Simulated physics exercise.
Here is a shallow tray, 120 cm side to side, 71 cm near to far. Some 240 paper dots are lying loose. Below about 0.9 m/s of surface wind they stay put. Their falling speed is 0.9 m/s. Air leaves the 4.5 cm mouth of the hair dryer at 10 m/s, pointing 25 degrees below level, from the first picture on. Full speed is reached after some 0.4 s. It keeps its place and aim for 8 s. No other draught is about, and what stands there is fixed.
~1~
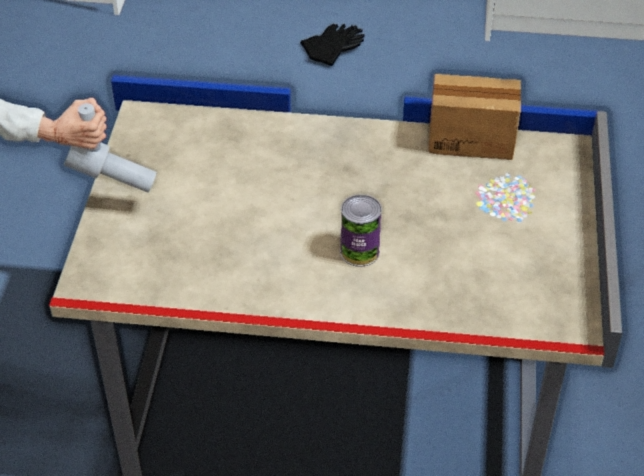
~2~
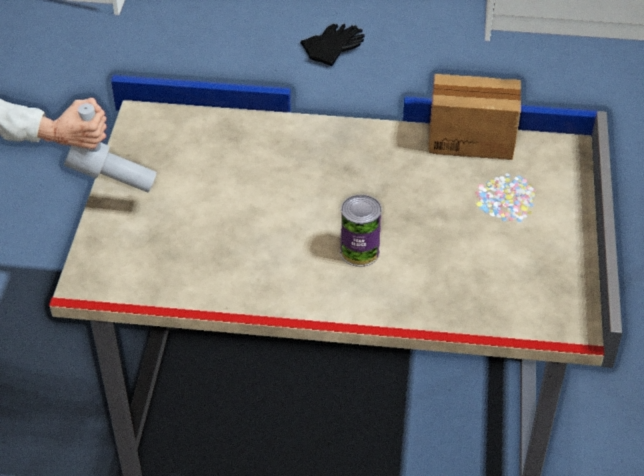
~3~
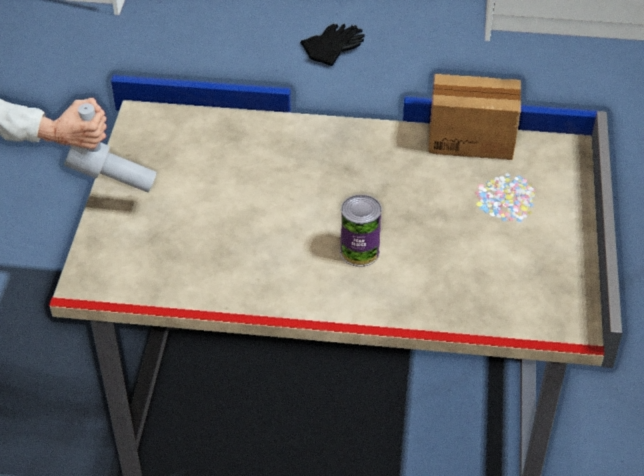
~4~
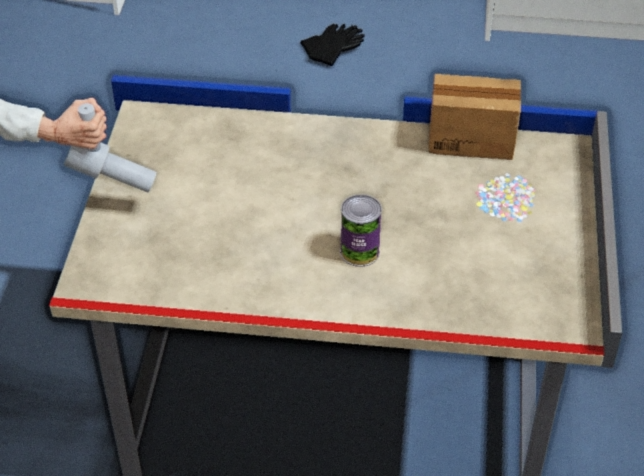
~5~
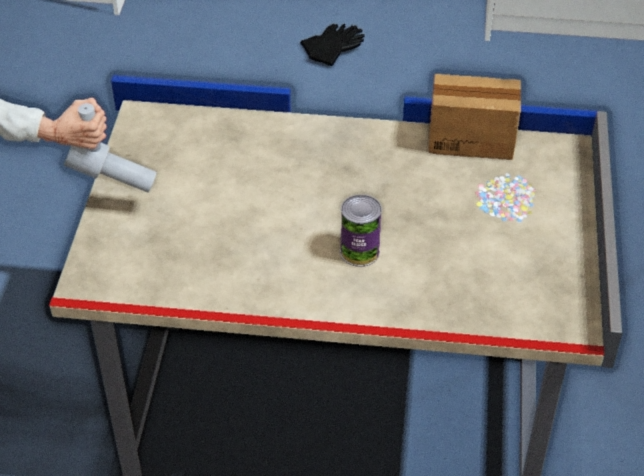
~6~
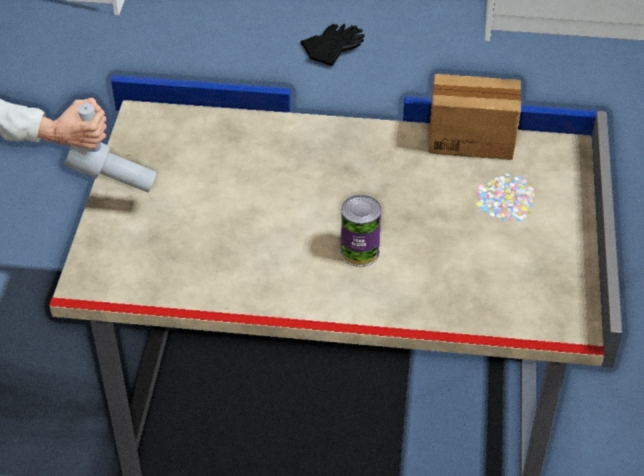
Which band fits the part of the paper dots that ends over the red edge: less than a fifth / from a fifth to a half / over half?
Of the paper dots, less than a fifth end over the red edge.
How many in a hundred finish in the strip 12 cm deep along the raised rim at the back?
About 80 %.
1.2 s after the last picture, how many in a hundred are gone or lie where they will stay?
Some 50 per cent.
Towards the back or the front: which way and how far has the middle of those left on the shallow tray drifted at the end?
To the back, by about 25 cm.
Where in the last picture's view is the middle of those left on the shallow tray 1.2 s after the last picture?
Around (592, 133).
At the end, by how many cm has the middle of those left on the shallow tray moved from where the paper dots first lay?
Roughly 30 cm.
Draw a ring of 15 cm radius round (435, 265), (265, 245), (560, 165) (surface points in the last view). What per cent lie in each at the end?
In turn about 0 %, 0 %, 100 %.
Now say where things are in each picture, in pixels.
In the first picture, the middle of the paper dots is near (509, 198), none has stirred yet and the mouth of the hair dryer is at (152, 183).
In the second picture, the middle of the paper dots is near (509, 196), none has stirred yet and the red edge is centred on (322, 331).
In the third picture, the middle of the paper dots is near (509, 196), none has stirred yet, the top of a box is at (477, 92) and the top of a tin is at (361, 209).
In the fourth picture, the middle of the paper dots is near (509, 196) and none has stirred yet.
In the fifth picture, the middle of the paper dots is near (509, 196) and none has stirred yet.
In the sixth picture, the middle of the paper dots is near (509, 196) and none has stirred yet.
Then, 1.2 s after the last picture, 48 % are on the move or not yet settled, 0 % are over the red edge; the middle of those still in play is near (592, 133).
Then, 2.2 s after the last picture, 39 % are on the move or not yet settled, 0 % are over the red edge; the middle of those still in play is near (591, 133).
Then, 4.0 s after the last picture, 27 % are on the move or not yet settled, 0 % are over the red edge; the middle of those still in play is near (592, 133).
Then, 7.6 s after the last picture, at the end, 0 % are over the red edge; the middle of those still in play is near (590, 132).
